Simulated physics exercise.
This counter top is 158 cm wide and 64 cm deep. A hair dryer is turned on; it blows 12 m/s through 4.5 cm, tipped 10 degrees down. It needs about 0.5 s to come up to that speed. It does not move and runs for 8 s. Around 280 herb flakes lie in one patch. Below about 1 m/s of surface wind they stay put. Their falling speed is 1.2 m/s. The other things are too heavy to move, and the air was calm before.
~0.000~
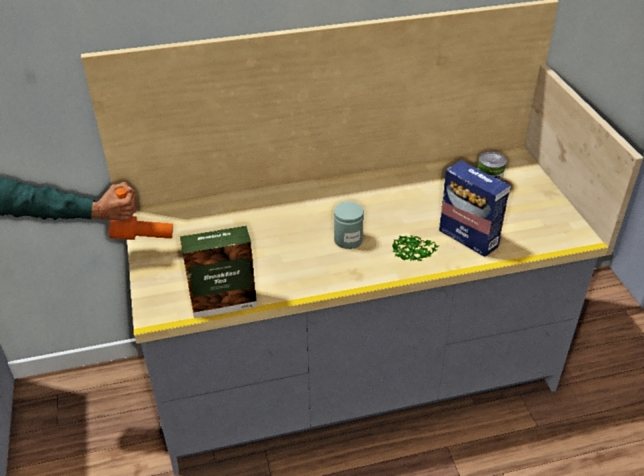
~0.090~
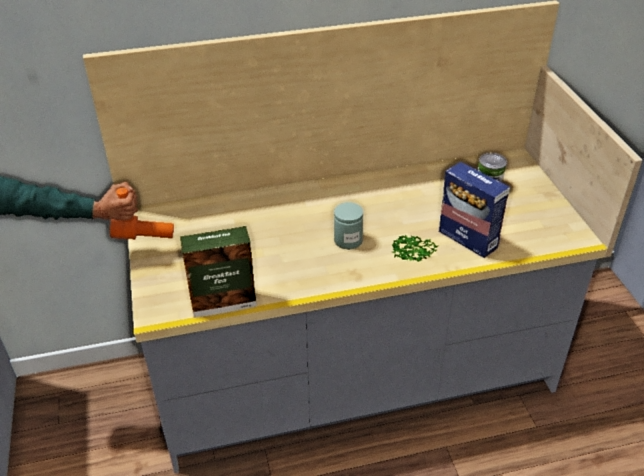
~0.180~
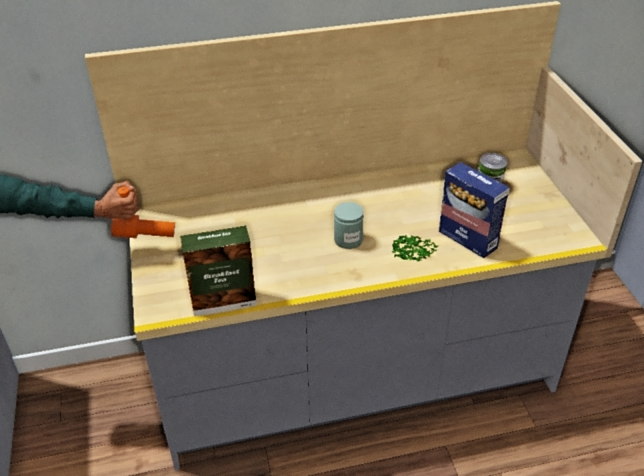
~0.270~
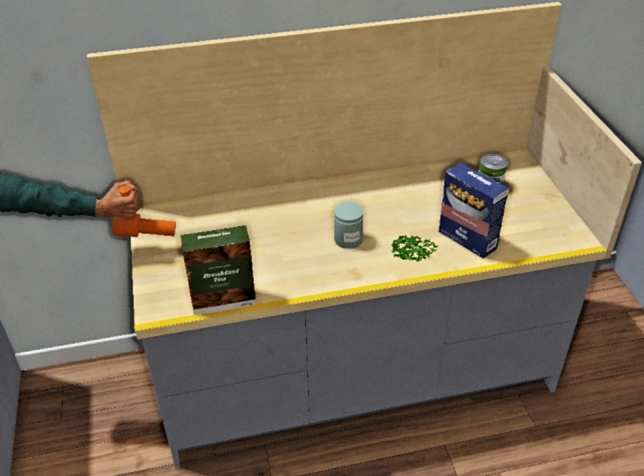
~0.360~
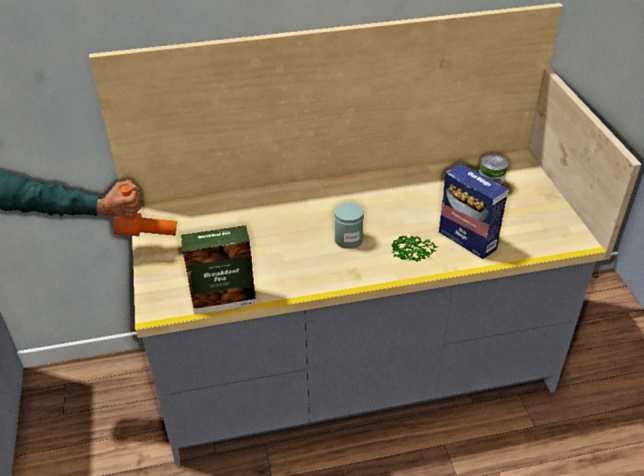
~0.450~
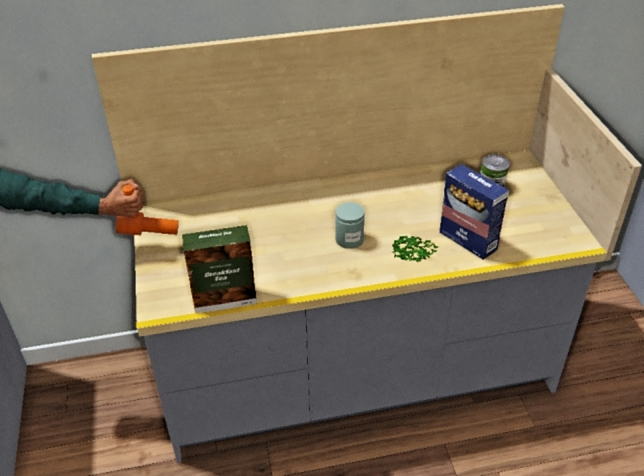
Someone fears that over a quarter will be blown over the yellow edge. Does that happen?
As for a quarter going over the yellow edge: Yes.
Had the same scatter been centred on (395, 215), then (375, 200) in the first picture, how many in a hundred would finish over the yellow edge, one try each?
In that order: 50 %, 0 %.
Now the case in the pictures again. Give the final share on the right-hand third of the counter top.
Near 15 %.
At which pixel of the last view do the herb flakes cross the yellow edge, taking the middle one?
Near (510, 268).
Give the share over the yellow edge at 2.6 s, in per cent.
About 40 %.
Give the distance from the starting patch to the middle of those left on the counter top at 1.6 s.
About 5 cm.
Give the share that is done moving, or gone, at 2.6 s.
Some 40 per cent.
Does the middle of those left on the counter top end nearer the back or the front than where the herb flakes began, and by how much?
To the back, by about 5 cm.
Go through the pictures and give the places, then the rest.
In the first picture, the middle of the herb flakes is near (412, 248), none has stirred yet and the mouth of the hair dryer is at (173, 231).
In the second picture, the middle of the herb flakes is near (411, 248), none has stirred yet and the yellow edge is centred on (385, 289).
In the third picture, the middle of the herb flakes is near (411, 248), none has stirred yet, the top of a carton is at (477, 179) and the top of a jar is at (349, 211).
In the fourth picture, the middle of the herb flakes is near (411, 248) and none has stirred yet.
In the fifth picture, the middle of the herb flakes is near (411, 248) and none has stirred yet.
In the sixth picture, the middle of the herb flakes is near (412, 248) and none has stirred yet.
After 1.6 s, 32 % are over the yellow edge; the middle of those still in play is near (418, 243); 32 % have settled or left.
After 2.6 s, 39 % are over the yellow edge; the middle of those still in play is near (422, 243); 42 % have settled or left.
After 4.4 s, 51 % are over the yellow edge; the middle of those still in play is near (425, 243); 55 % have settled or left.
After 8.0 s, at the end, 65 % are over the yellow edge; the middle of those still in play is near (436, 238).
